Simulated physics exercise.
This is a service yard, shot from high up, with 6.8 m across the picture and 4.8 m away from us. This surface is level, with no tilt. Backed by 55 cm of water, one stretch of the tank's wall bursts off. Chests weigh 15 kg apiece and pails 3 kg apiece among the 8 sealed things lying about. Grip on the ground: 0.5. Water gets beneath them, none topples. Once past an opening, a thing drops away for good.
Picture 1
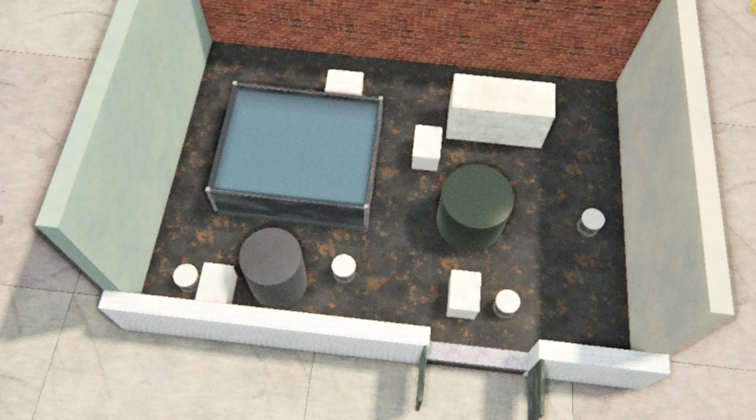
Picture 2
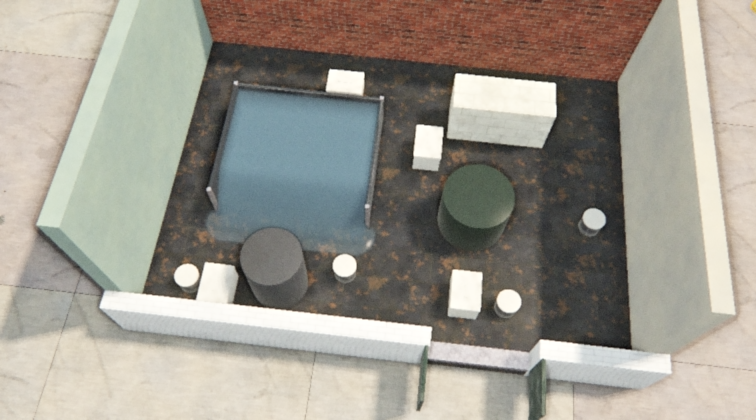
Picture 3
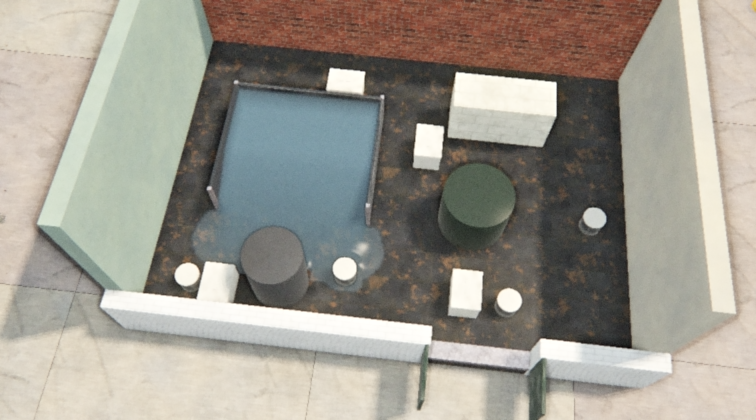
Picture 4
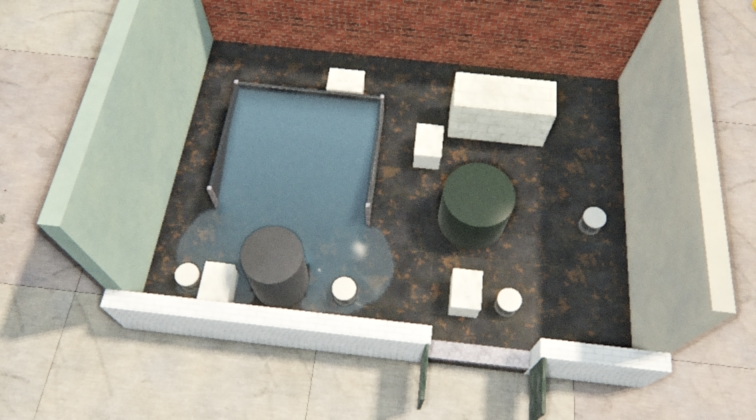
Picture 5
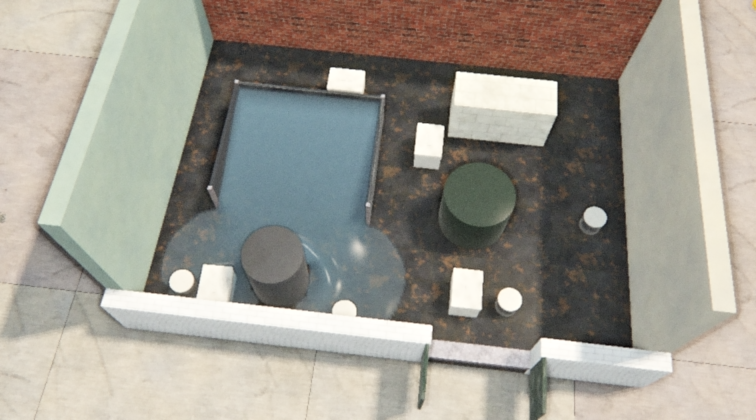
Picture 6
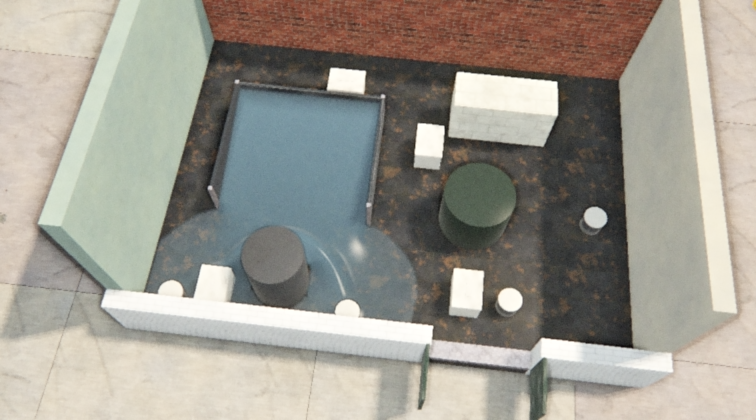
In a walled yard, water bursts from a tank's near side and pushes small white pails.
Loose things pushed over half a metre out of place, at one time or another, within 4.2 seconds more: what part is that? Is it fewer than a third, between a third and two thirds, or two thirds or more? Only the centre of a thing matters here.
It ends in the top band.
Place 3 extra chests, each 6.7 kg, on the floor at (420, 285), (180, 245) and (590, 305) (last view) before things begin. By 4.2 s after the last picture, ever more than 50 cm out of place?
Answers in order are crosses the line, crosses the line and crosses the line.
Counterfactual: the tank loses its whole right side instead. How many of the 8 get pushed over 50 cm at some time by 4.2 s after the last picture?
4.
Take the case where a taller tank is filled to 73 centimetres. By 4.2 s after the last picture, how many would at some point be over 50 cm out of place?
Under that setup the answer is 6.
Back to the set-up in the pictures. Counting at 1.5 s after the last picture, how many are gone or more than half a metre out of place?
By that time the total stands at 4.
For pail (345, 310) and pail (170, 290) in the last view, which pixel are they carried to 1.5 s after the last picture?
First near (483, 271), second near (150, 245).
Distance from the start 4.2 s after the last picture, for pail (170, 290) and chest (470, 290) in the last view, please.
Respectively, 400 centimetres and 200 centimetres.
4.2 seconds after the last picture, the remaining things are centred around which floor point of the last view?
Centred roughly on (428, 157).
Then, 0.4 s after the last picture 2 of 8 are over 50 cm from their spots; 3 afloat.
Then, 1.5 s after the last picture 4 of 8 are over 50 cm from their spots; 3 afloat.
Then, 2.8 s after the last picture 4 of 8 are over 50 cm from their spots; 2 afloat.
Then, 4.2 s after the last picture 6 of 8 are over 50 cm from their spots, and 6 have been at some point; 2 afloat.
